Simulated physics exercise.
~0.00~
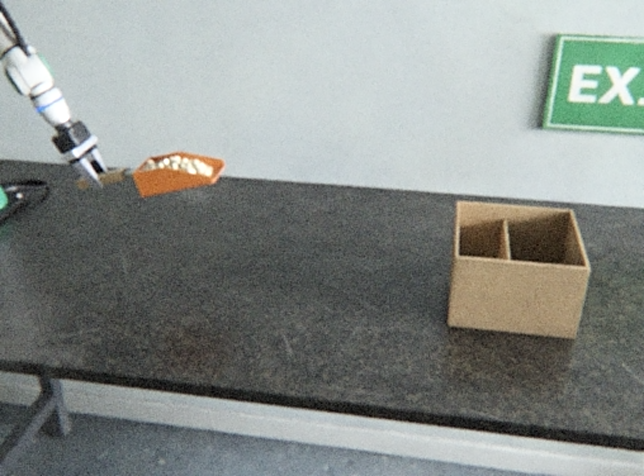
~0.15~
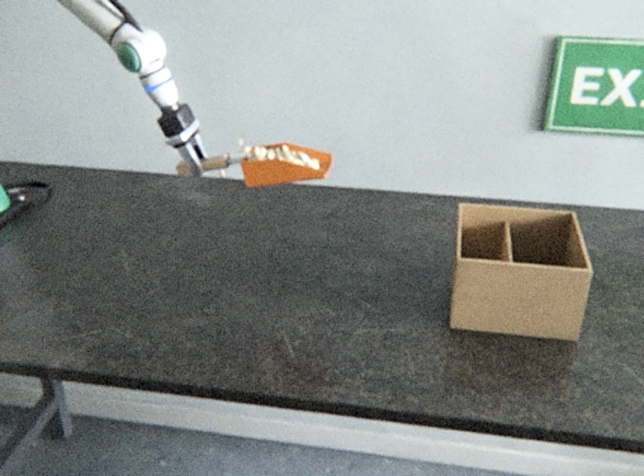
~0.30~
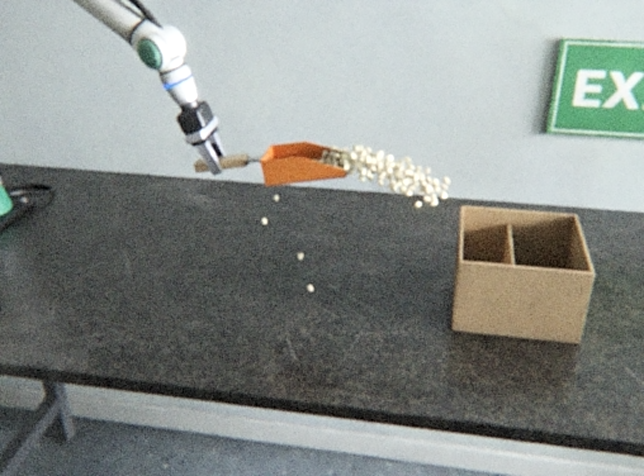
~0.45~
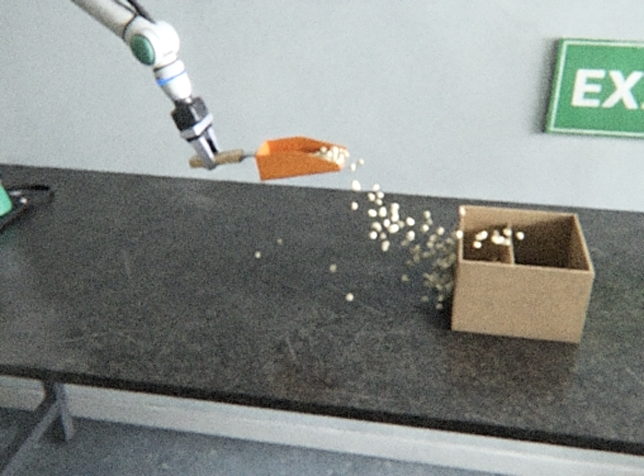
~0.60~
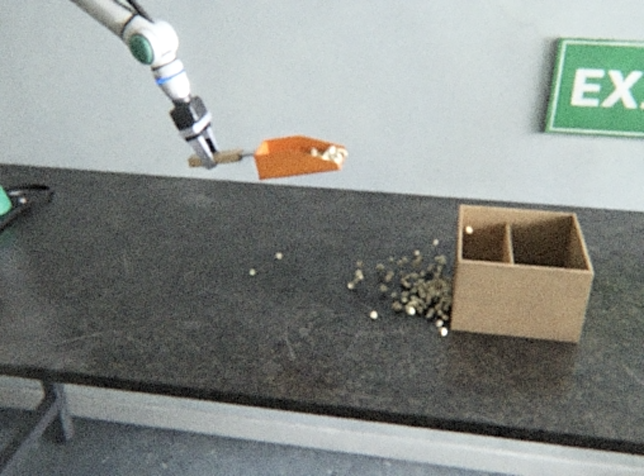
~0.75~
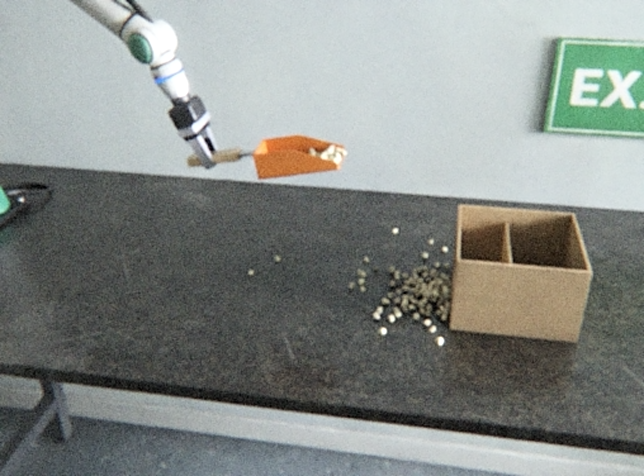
In this clip, a robot arm swings an orange scoop of pale beans right toward a divided cardboard box and stops short, flinging most of them forward; a few enter the box, but many land on the dark table beside it, while some stay in the scoop.
